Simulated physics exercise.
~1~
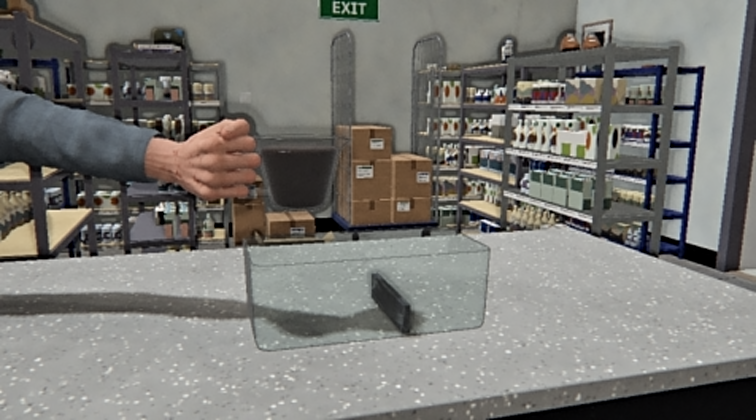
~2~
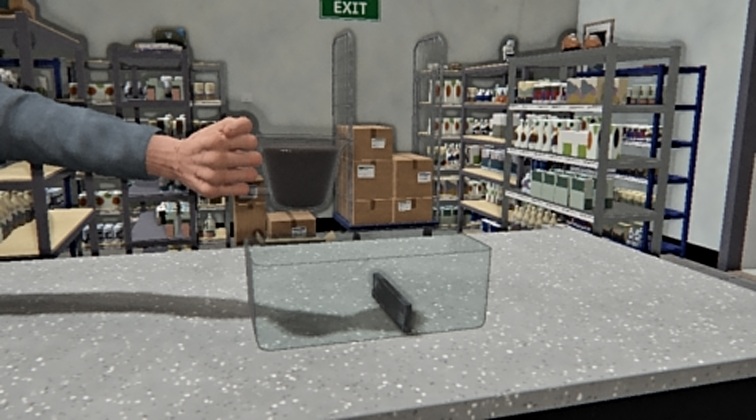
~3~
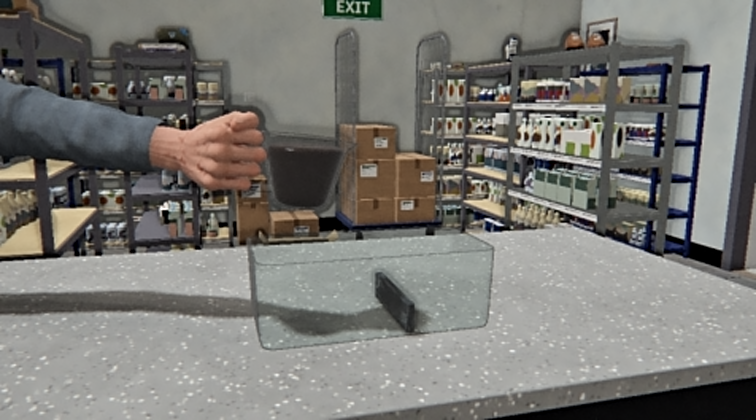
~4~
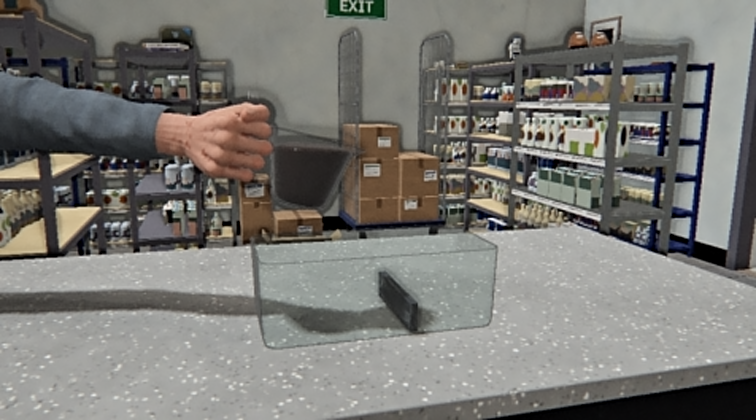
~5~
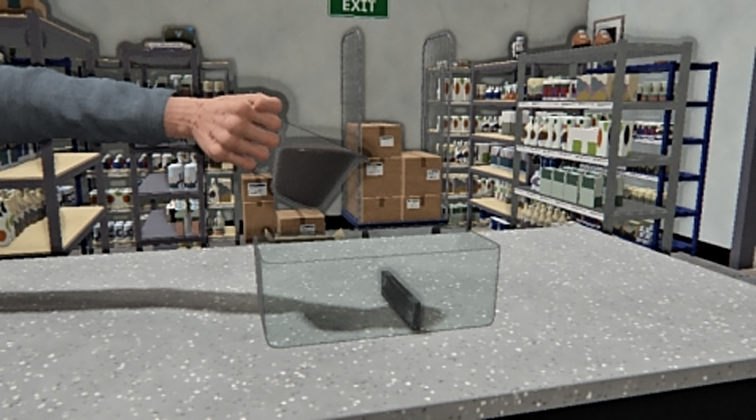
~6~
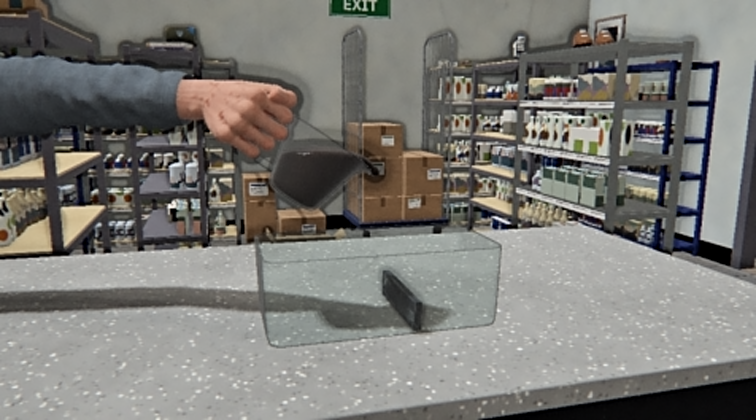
In a storeroom lined with stocked shelves, a hand holds a clear jug of dark liquid above the left part of a long glass basin on a speckled counter, then steadily tilts it to the right until the liquid reaches the rim.
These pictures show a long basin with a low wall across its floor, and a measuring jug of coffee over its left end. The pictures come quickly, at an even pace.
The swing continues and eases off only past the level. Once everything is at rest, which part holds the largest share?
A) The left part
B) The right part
The left part.
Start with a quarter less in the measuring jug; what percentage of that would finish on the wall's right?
Close to 10 per cent.
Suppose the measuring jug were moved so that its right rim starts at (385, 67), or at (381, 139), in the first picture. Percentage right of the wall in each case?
Near 75 per cent for the first start, near 65 per cent for the second.
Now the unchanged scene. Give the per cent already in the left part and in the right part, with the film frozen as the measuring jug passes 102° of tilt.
On the left near 35 in a hundred, on the right near 20 in a hundred.
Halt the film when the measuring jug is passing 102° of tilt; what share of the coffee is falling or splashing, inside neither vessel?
Some 20 per cent, I'd say.
A moment on, the tilt is 102° and 24 per cent is still to pour, 35 is left of the wall and 22 right of it.
Next, the tilt is 119° and 0 per cent is still to pour, 74 is left of the wall and 22 right of it.
Then the tilt is 119° and 0 per cent is still to pour, 73 is left of the wall and 24 right of it.
Later the tilt is 119° and 0 per cent is still to pour, 74 is left of the wall and 24 right of it.
In the end 74 per cent lies left of the wall, 24 right of it and 2 outside.
